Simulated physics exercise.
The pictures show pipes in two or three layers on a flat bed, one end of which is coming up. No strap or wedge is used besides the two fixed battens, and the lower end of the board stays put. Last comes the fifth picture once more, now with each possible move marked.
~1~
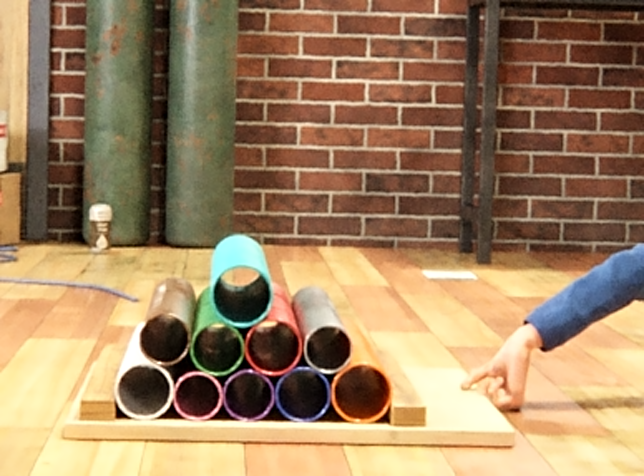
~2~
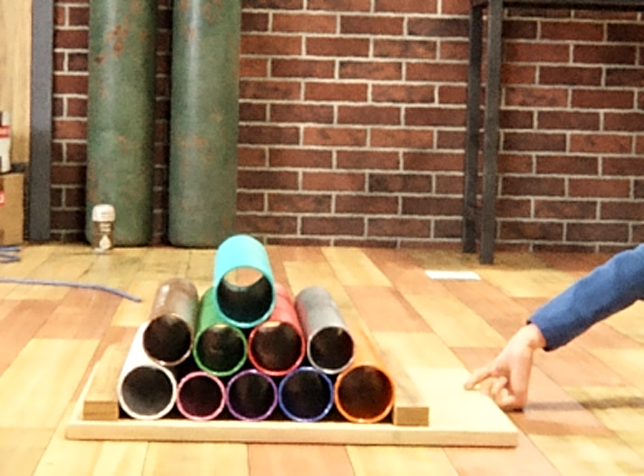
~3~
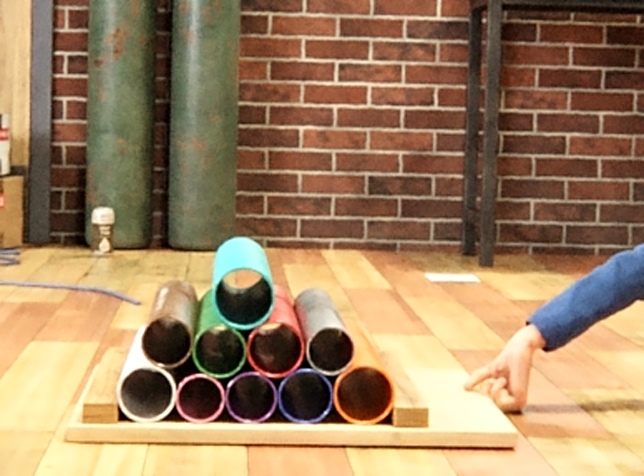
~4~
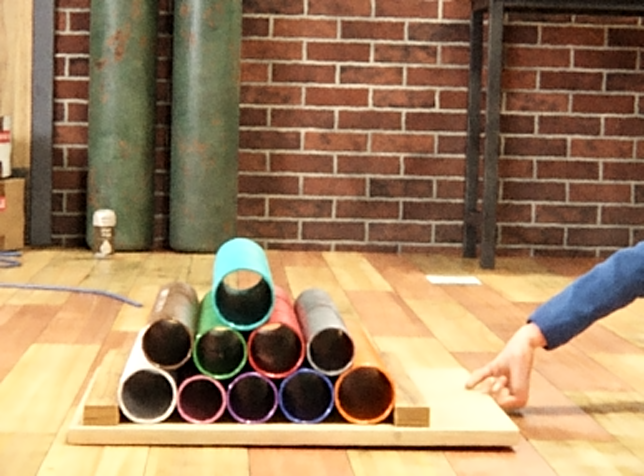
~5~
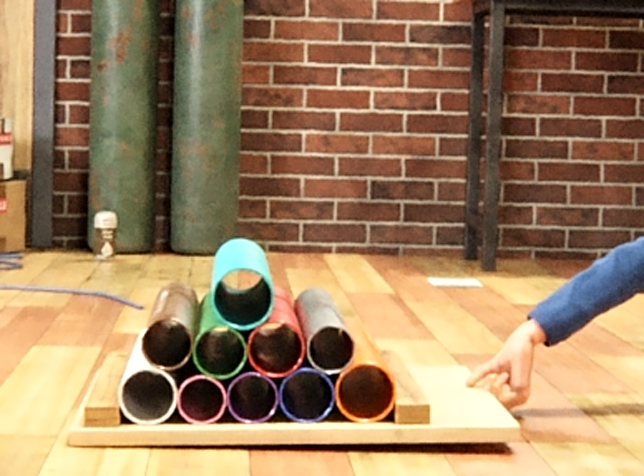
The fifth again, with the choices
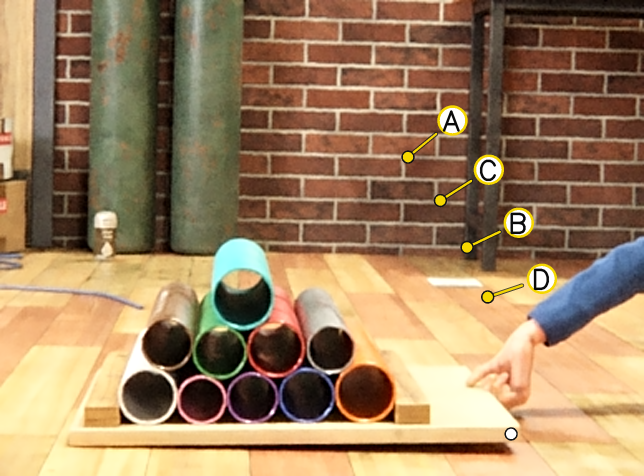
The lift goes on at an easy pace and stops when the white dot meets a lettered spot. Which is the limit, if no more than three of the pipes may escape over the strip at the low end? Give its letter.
It can be raised to D.
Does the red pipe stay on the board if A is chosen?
The red pipe: No.
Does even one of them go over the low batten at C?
At C: Yes.
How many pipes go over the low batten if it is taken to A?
It comes to five.
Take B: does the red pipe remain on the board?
No, with B.
On the marked copy, A at (408, 157); B at (467, 247); C at (441, 200); D at (488, 297); the white dot at (511, 434).
Taking D. A third of the way, board at 17°.
Two thirds of the way, board at 20°.
When it is over, board at 20°, three over the low batten (green, turquoise, brown).
As for the rest, A five over the low batten; B five over the low batten; C five over the low batten.
